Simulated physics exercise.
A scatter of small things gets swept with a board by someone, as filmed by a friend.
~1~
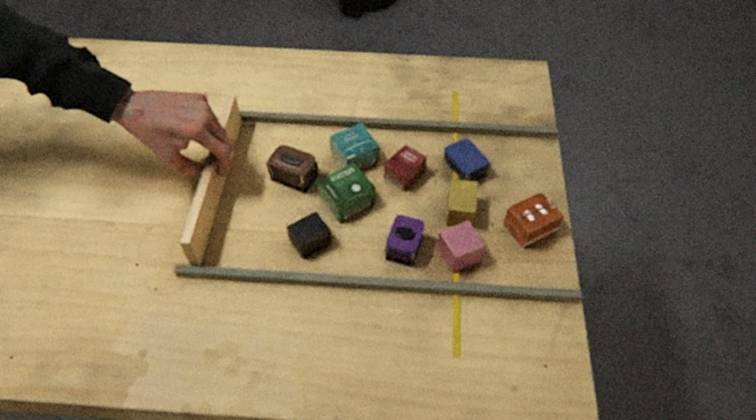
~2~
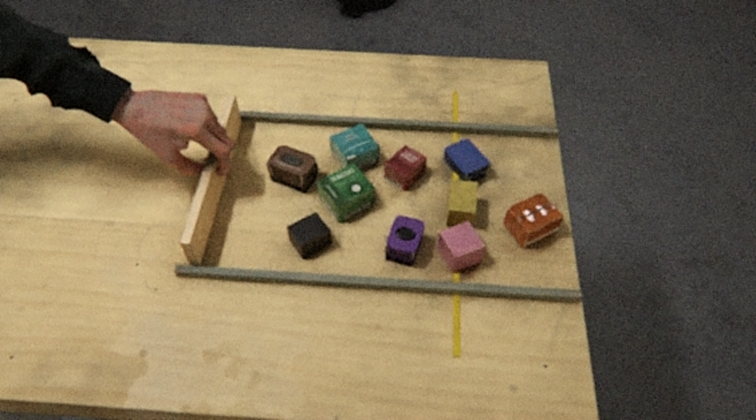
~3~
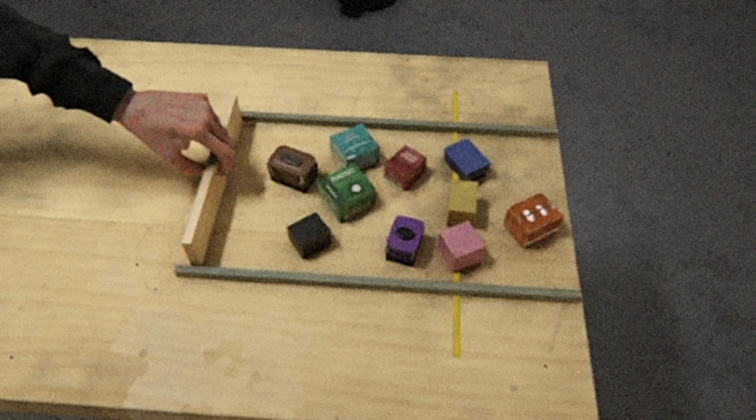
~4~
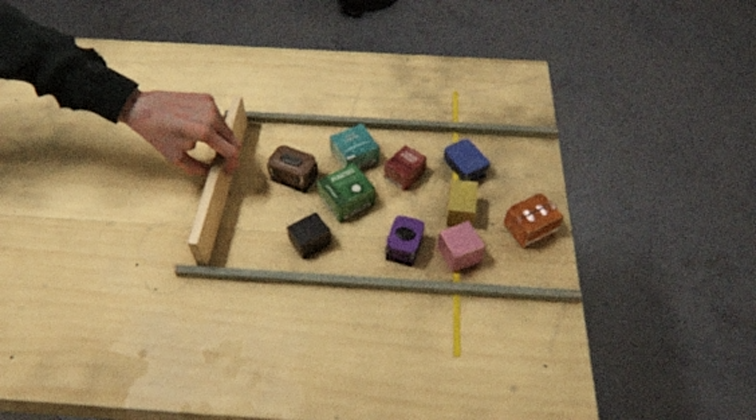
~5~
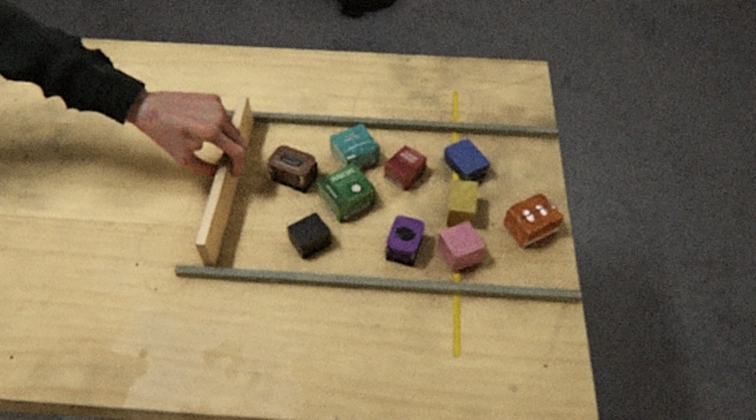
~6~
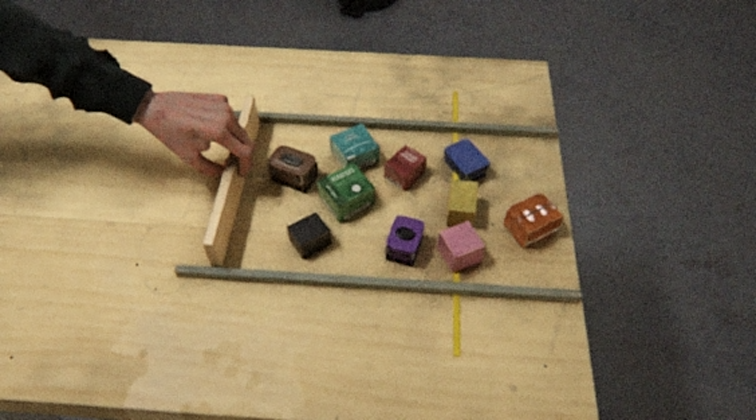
A hand slid an upright wooden board slowly a short way to the right between two rails, toward a scatter of small colourful boxes and blocks on a wooden table, which all stayed still.
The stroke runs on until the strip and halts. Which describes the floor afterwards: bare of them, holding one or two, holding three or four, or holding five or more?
Well, what drops off the end works out to none of them.
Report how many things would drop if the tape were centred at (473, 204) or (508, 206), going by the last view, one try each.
Ending up on the floor: First try 0, second try 3.
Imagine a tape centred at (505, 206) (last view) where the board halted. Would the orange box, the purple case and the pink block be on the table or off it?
The orange box? It does not stay. The purple case? It is safe. The pink block? It does not stay.
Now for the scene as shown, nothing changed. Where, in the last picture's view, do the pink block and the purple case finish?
The pink block settles near (540, 255); as for the purple case, near (508, 253).
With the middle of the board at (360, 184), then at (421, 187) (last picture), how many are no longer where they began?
First position 6; second position 9.
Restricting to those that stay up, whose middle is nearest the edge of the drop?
The answer is the orange box.
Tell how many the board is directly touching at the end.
Well, it touches 4.
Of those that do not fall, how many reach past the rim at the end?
It's 1.
Soon after, none off yet; orange box at rest near (533, 220); blue case at rest near (466, 162); yellow block at rest near (462, 204).
At rest, the number that fall off is zero.
